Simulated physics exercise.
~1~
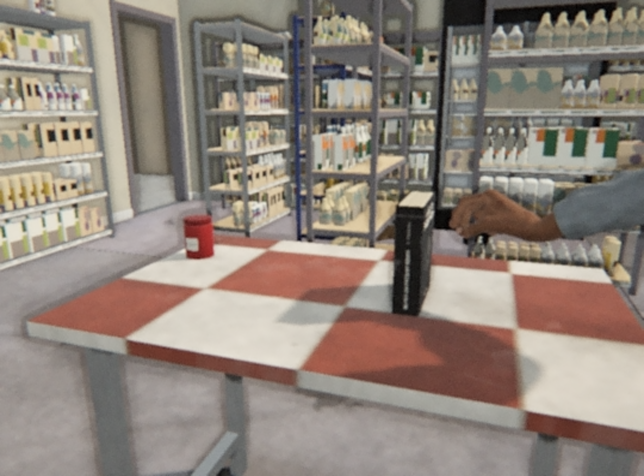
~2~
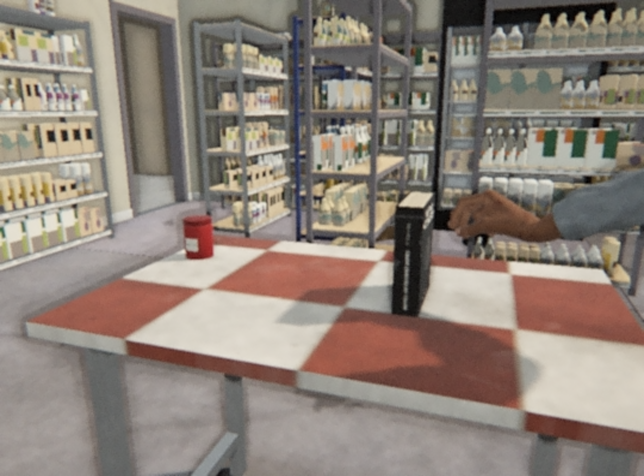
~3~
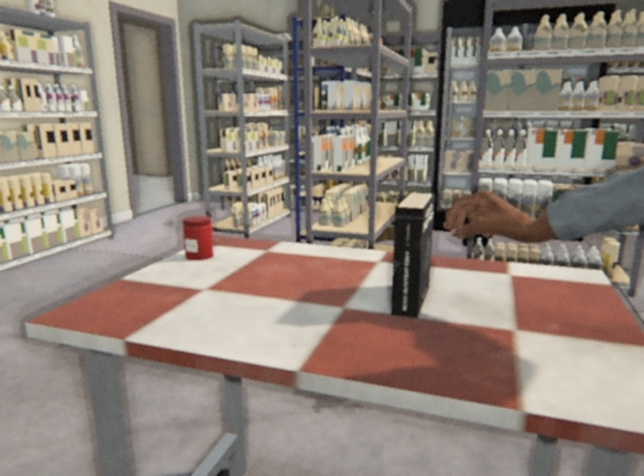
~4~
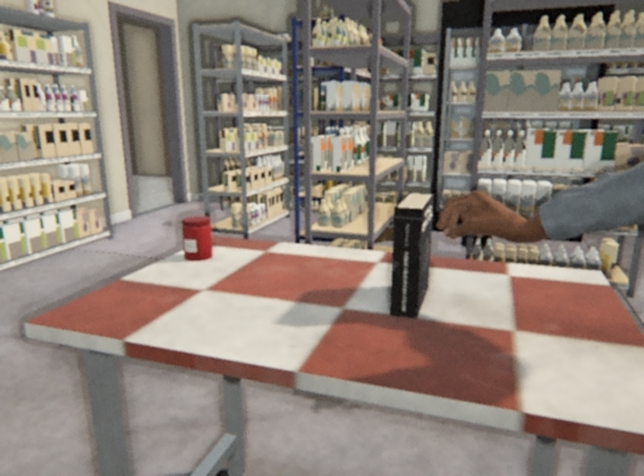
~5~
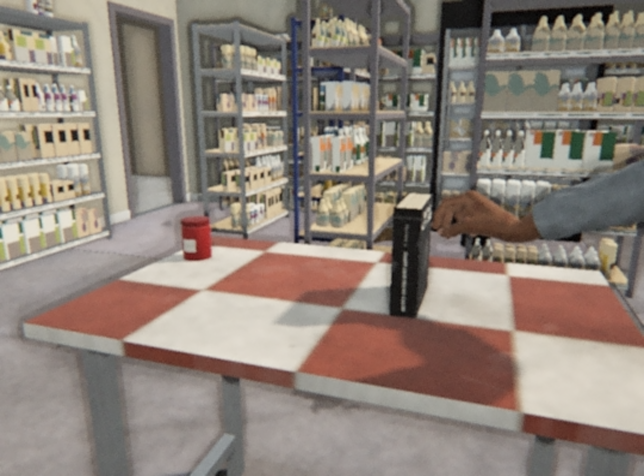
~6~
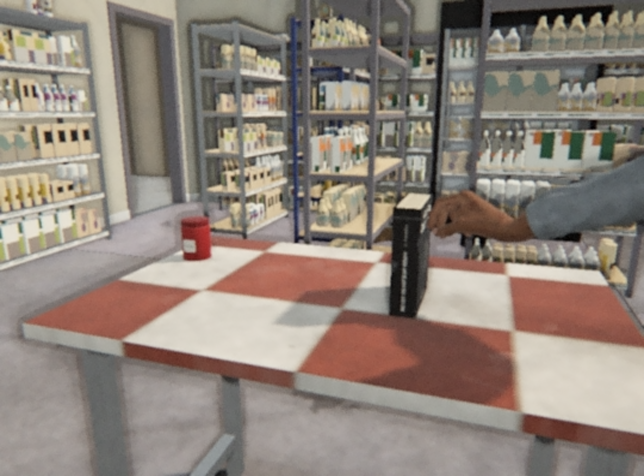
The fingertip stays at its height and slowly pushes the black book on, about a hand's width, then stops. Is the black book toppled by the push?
My guess is it collapses.
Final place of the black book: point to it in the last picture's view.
The object ends up somewhere near (343, 281).
Then, 0.40 s on from there, black book turned 11° from how it was put near (401, 249).
Then, 0.80 s on from there, black book turned 46° from how it was put near (371, 254).
Then, 0.90 s on from there, black book on its side near (348, 278).
Then, 1.00 s on from there, black book on its side near (343, 282).
In the end, toppled on the table, black book. At the end, from the last picture's camera, black book near (343, 281).
